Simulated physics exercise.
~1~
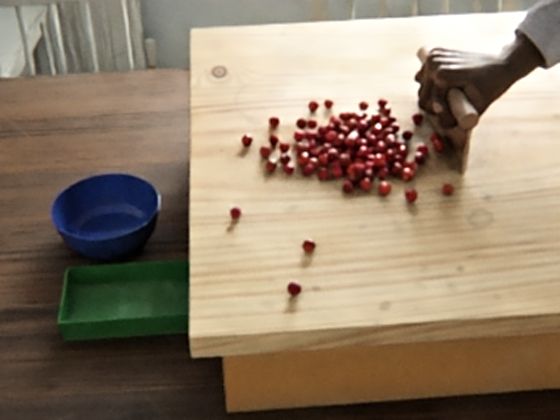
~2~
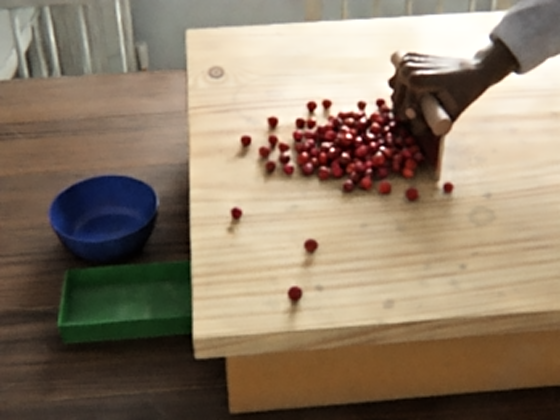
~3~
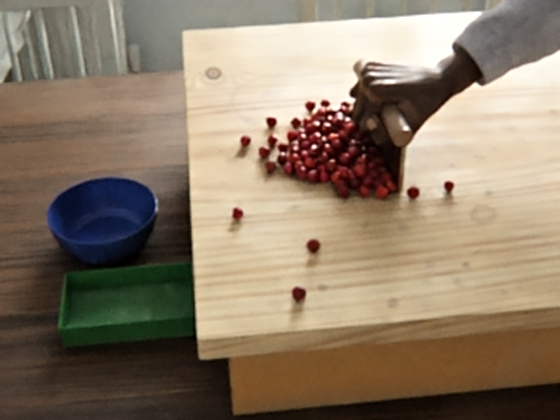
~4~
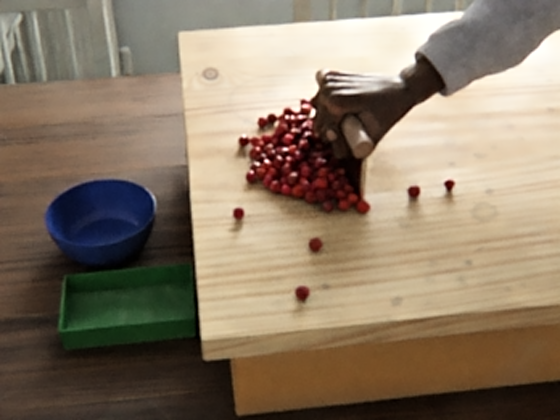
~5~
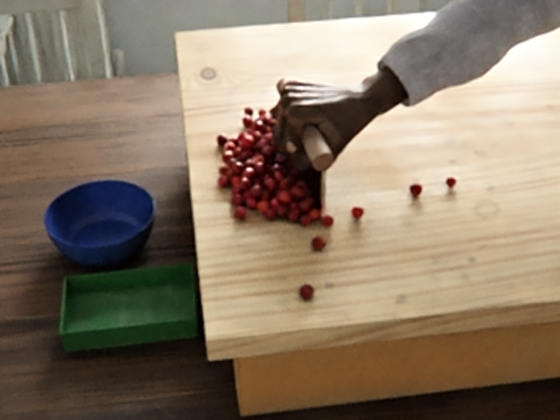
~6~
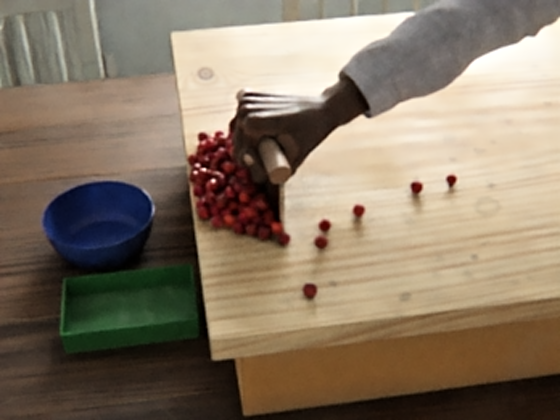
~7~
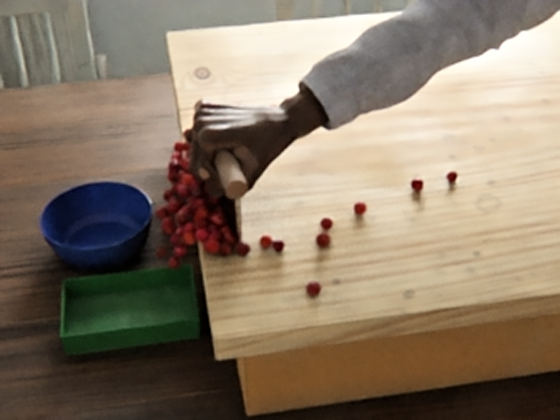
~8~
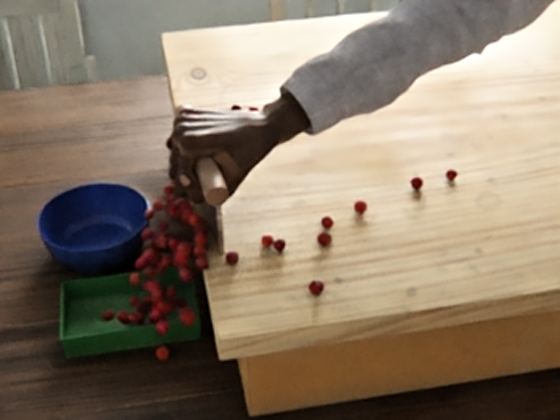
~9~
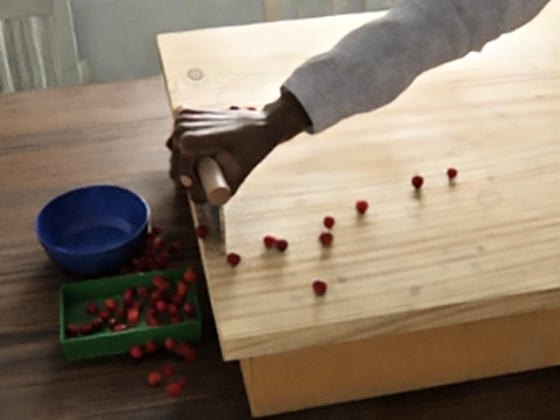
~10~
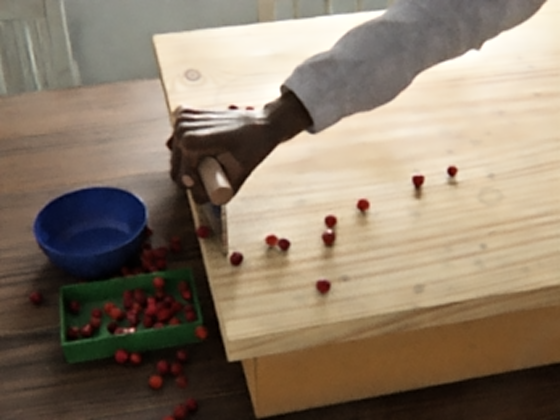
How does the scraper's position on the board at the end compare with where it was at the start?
It starts on the right side of the board, beyond the heap of berries, and ends at the board's left edge, slightly lower in view, still held by the hand.
